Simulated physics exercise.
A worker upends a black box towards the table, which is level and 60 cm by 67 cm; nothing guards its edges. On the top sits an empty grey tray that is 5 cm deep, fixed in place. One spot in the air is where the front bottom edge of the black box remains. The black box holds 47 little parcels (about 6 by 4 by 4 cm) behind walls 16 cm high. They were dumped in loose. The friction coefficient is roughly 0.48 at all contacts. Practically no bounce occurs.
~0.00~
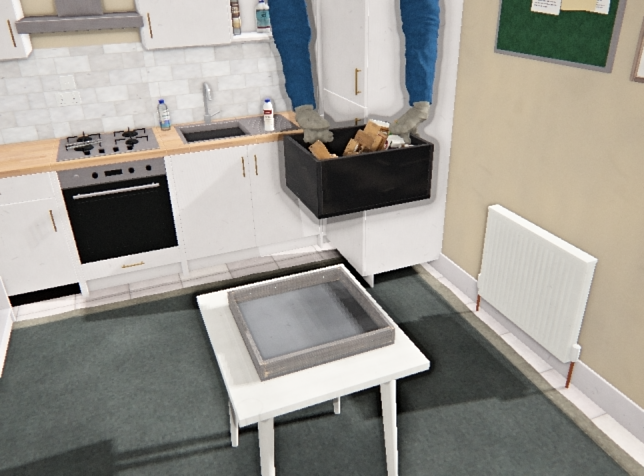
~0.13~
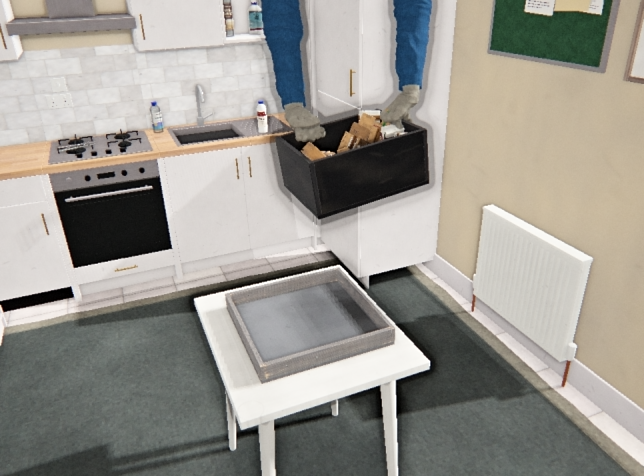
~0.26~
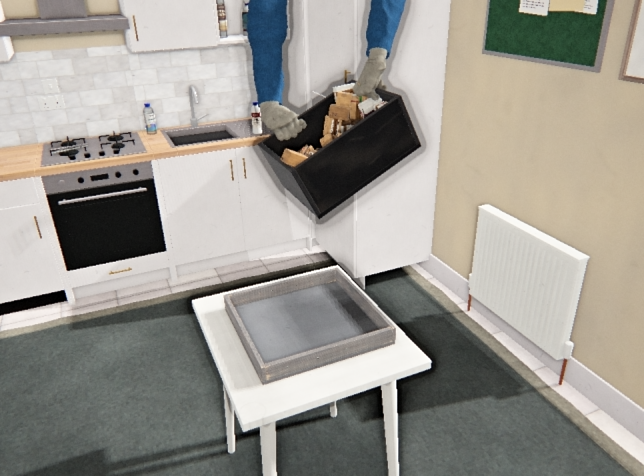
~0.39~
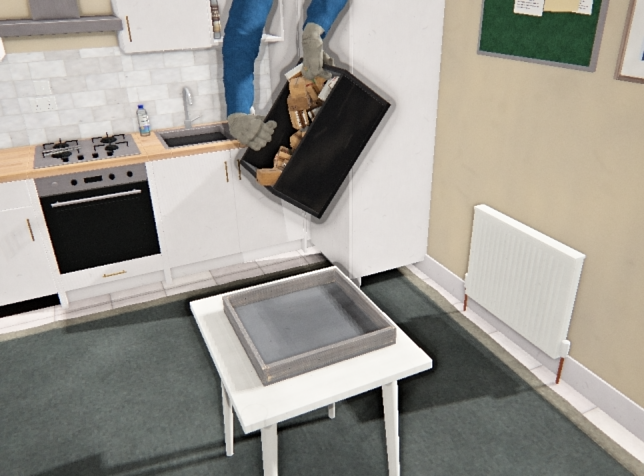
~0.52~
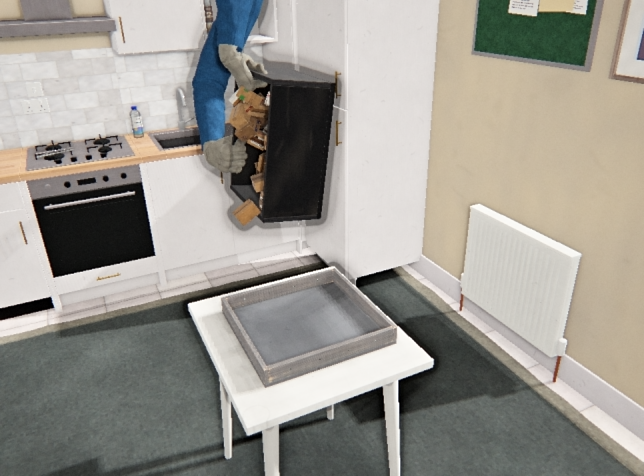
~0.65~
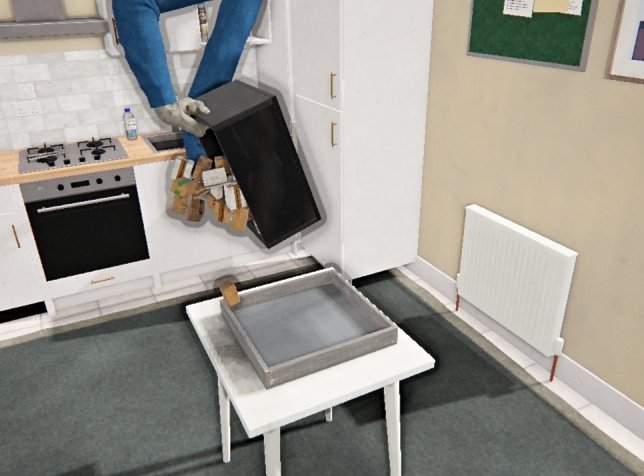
A kitchen with white cupboards, an oven and a green carpet is seen from above at an angle. A low white table holding an empty grey tray stands in front, while behind it blue-sleeved arms in grey gloves hold a black box of small brown parcels. The hands swing the box leftward, turning it past upright until parcels tumble out, one reaching the table's back corner, as the background drifts slightly left.
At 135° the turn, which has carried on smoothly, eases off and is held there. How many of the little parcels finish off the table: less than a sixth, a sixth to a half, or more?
Off the table you will find a majority of them.
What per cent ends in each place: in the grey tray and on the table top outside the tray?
Approx. 5 % / 10 %.
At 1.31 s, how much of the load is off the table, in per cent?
Close to 75 in a hundred.
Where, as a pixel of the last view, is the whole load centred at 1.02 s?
The centre sits near (177, 459).
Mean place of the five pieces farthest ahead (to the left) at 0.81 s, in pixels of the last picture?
About (132, 357).
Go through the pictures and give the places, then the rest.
In the first frame (each is followed by its nearest rim corner in this view), black box, (321, 160); grey tray, (263, 362); 0° from level; none out.
The second frame shows black box, (313, 161); 7° from level.
The third frame shows black box, (294, 168); 27° from level.
The fourth frame shows black box, (273, 188); 53° from level.
The fifth frame shows black box, (262, 217); 82° from level; 1 out, the lowest parcel at (247, 212).
The sixth frame shows black box, (266, 244); grey tray, (269, 369); 108° from level; 12 out, the lowest parcel at (230, 293).
After 0.81 s, tilt 130°; 17 still in the black box, 8 on the table top outside the tray and 22 in the air.
After 1.02 s, tilt 135°; 1 in the grey tray, 9 on the table top outside the tray, 27 over the left end of the table and 10 in the air.
After 1.31 s, tilt 135°; 2 in the grey tray, 9 on the table top outside the tray and 36 over the left end of the table.
Outcome (at 1.68 s), 2 in the grey tray, 5 on the table top outside the tray and 40 over the left end of the table. Asked share, 40 of 47, 85 per cent.
